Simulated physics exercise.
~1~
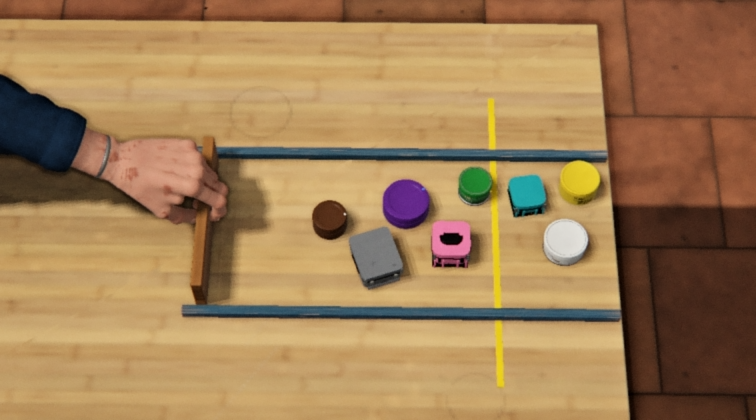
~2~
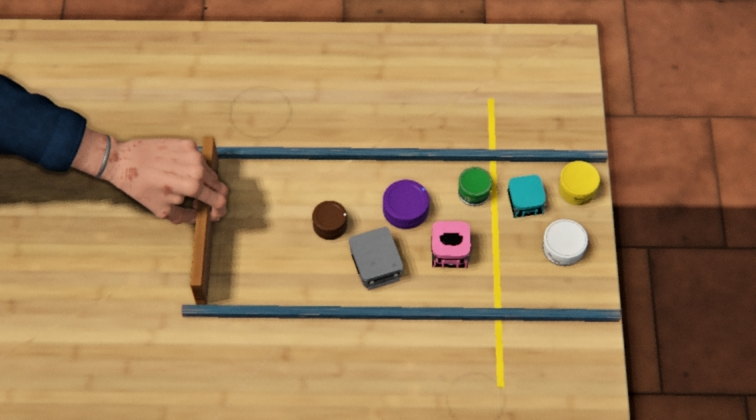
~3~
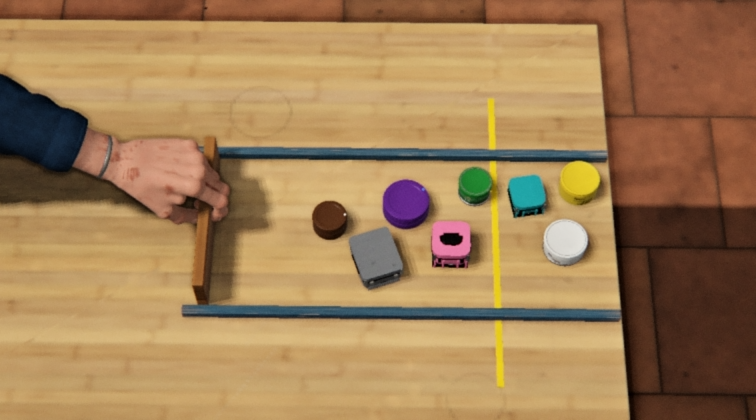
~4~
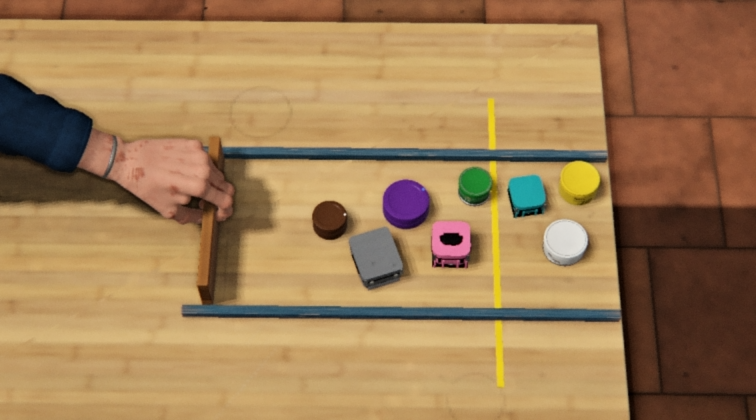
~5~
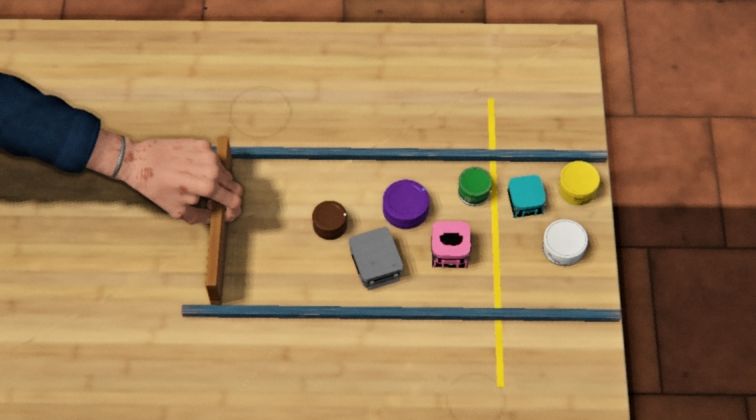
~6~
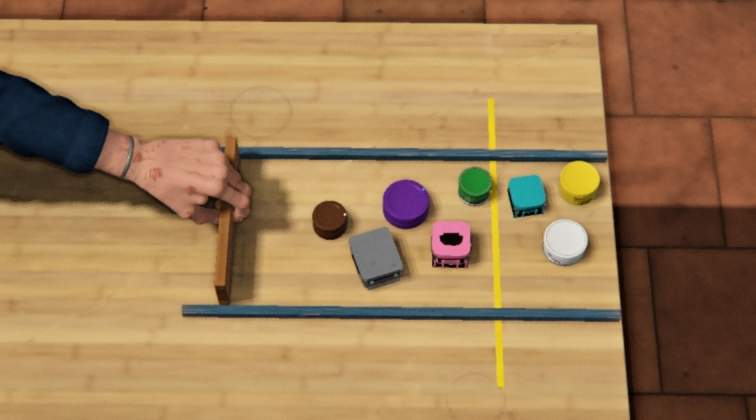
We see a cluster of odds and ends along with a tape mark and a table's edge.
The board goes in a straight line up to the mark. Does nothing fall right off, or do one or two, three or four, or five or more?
Nothing falls off.
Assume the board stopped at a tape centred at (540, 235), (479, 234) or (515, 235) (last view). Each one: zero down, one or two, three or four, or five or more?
So, one after another, I'd give just one or two; not one; not one.
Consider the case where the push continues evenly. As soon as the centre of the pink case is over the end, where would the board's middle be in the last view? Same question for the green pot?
The middle is at (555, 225) when it's the pink case, and at (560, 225) when it's the green pot.
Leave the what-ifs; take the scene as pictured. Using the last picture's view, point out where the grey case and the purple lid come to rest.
Positions - first (517, 265), then (517, 193).
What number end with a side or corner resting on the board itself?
All in all, 3.
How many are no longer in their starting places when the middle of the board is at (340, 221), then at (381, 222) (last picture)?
Tally at point one: 1; at point two: 3.
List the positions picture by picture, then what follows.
In the first picture, yellow tub (579, 183); white tin (565, 243); turquoise case (526, 196); board (205, 220); tape (495, 234).
In the second picture, white tin (565, 243); pink case (451, 245).
In the third picture, turquoise case (526, 196); brown lid (330, 220).
In the fourth picture, yellow tub (579, 184); purple lid (406, 204).
In the fifth picture, white tin (565, 243); green pot (475, 187).
In the sixth picture, yellow tub (579, 184); white tin (565, 243); turquoise case (526, 196); board (228, 220); tape (495, 234).
A little later, none off yet; yellow tub at rest near (579, 184); white tin at rest near (565, 243); turquoise case at rest near (526, 196).
When it is over, the number that fall off is zero.
